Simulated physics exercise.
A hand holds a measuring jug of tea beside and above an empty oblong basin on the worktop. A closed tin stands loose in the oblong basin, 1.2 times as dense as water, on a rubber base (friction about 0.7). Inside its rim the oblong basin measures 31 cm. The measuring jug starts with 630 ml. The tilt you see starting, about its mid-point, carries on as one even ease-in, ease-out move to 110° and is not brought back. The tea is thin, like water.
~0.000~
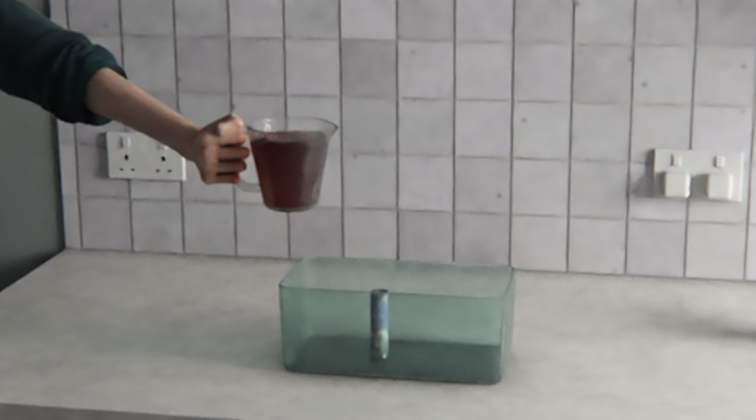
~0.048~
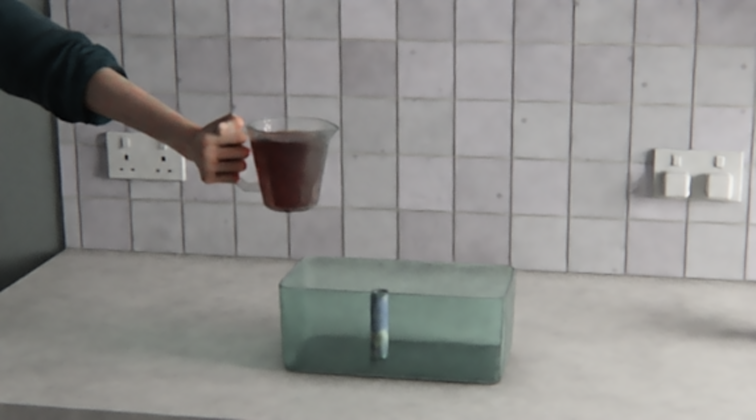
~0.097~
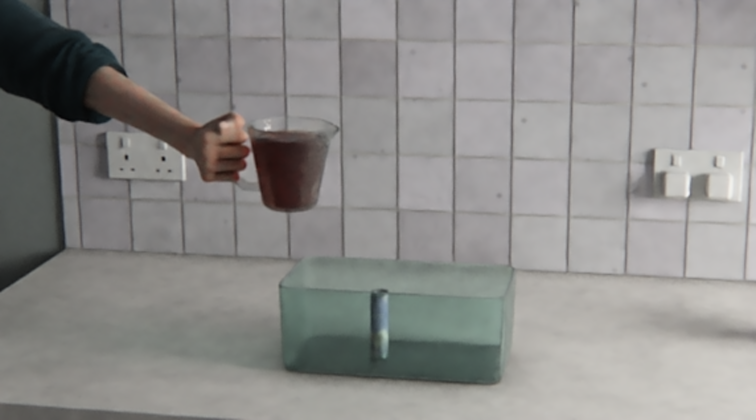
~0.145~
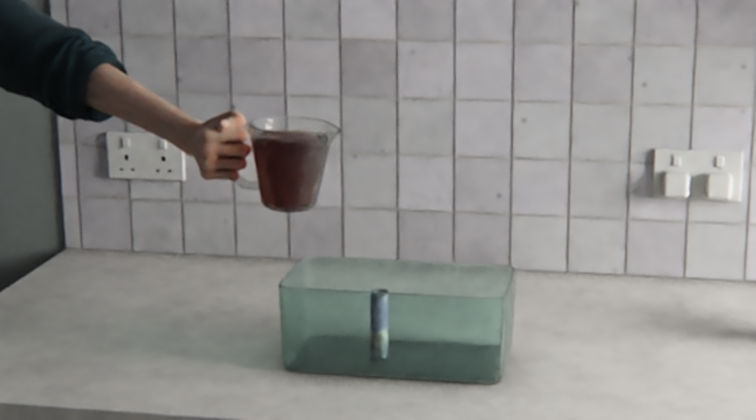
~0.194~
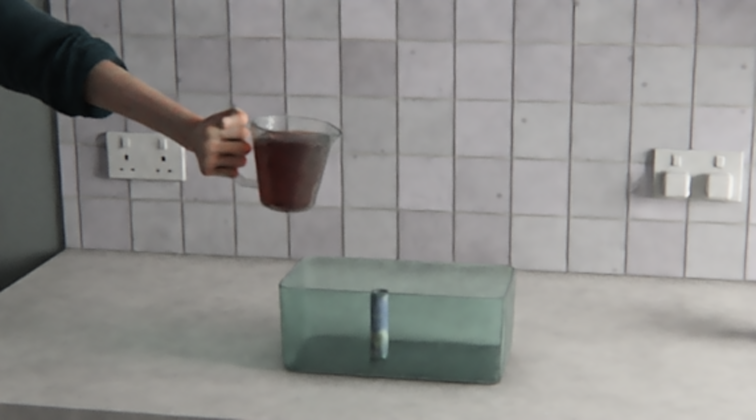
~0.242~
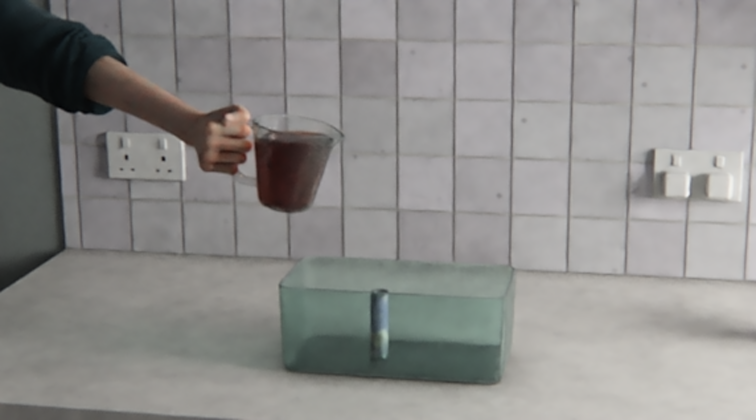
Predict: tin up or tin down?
The tin goes over.
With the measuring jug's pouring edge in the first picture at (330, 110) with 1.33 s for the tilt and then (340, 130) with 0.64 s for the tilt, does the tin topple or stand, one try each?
First it falls; then it falls.
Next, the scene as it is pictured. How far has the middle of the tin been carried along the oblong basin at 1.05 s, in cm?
Some 0 cm.
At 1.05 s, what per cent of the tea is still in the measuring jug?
Some 14 per cent.
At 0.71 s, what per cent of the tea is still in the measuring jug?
Near 74 in a hundred.
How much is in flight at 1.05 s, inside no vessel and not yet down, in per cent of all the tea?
Some 18 per cent.
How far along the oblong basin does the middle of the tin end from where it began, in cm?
Some 6.5 cm.
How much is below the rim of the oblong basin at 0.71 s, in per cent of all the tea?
Near 6 in a hundred.
By 0.71 s the tilt is 63° and 74 per cent is still to pour; the tin stands where it began.
By 1.05 s the tilt is 100° and 15 per cent is still to pour; the tin stands where it began.
By 1.41 s the tilt is 110° and 0 per cent is still to pour; the tin lies on its side.
By 1.80 s the tilt is 110° and 0 per cent is still to pour; the tin lies on its side.
At rest the tin lies on its side.
